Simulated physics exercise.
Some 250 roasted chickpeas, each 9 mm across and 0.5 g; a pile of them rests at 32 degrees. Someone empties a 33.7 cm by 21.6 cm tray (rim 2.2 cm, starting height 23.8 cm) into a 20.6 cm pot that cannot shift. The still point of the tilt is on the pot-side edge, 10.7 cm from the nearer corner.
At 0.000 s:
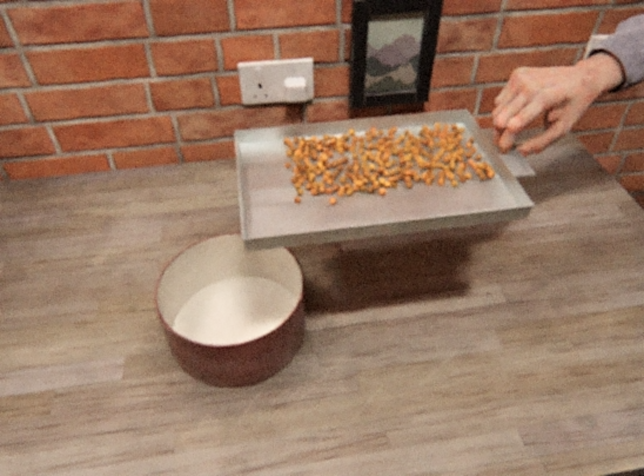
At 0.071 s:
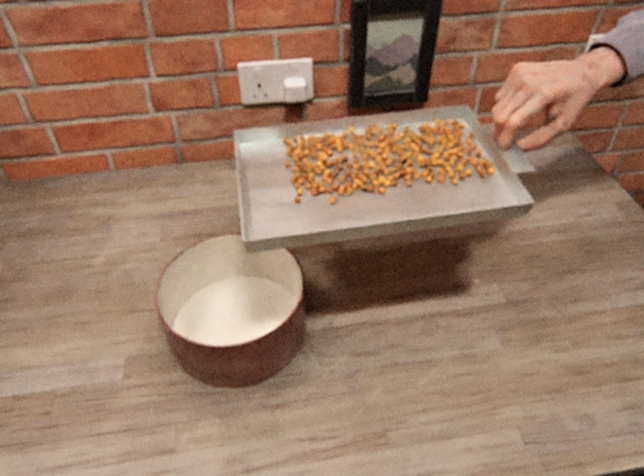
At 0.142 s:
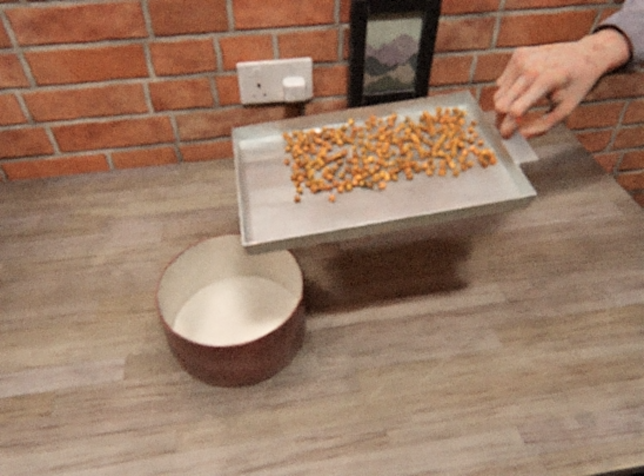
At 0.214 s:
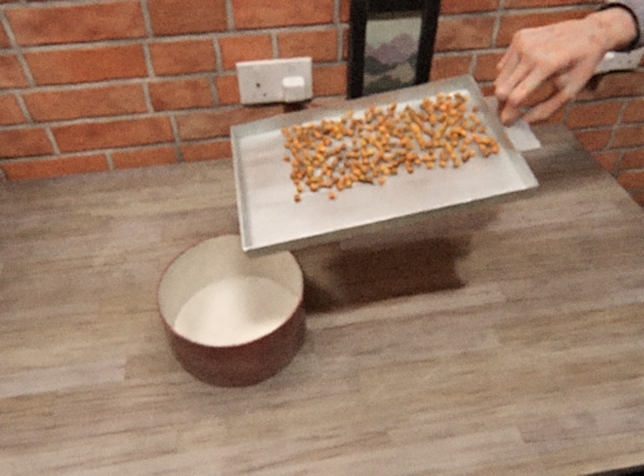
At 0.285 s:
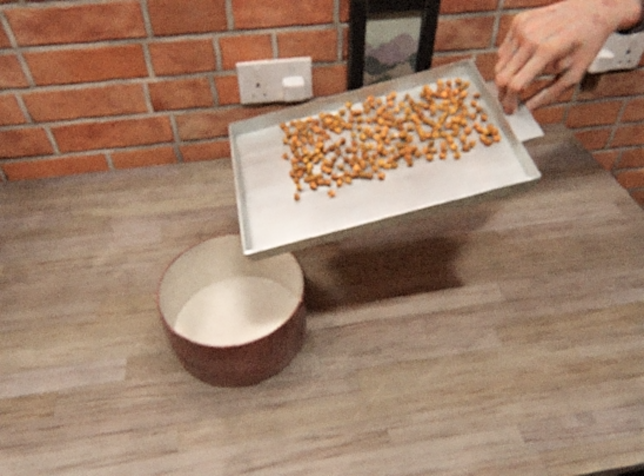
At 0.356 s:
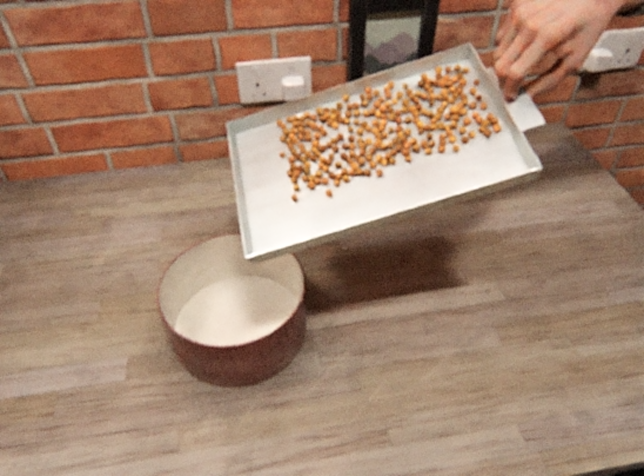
Metal tray of small orange-brown pieces tilting steadily as a hand raises its right end, beside a round pot on a wooden counter.
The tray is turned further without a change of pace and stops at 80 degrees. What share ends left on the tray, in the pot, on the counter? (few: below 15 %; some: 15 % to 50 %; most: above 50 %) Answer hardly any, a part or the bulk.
Tray the bulk, pot a part, counter hardly any.
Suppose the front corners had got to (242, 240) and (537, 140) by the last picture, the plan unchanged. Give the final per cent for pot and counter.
Pot 10, counter 10.
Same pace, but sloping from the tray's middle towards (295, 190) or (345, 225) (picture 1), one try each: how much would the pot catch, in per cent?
Some 15 and 5 per cent.
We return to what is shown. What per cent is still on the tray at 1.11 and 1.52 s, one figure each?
About 80, 70.
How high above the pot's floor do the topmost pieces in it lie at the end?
About 1.5 cm.
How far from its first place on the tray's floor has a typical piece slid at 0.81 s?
Some 16 cm.
Then, at 0.81 s, tilt 48 degrees; the tray holds 100 %, the pot 0 %.
After 1.11 s, tilt 67 degrees; the tray holds 80 %, the pot 10 %.
Then, at 1.52 s, tilt 80 degrees; the tray holds 70 %, the pot 20 %.
By 2.3 s all is still; tray 70 %, pot 25 %, counter 10 %.
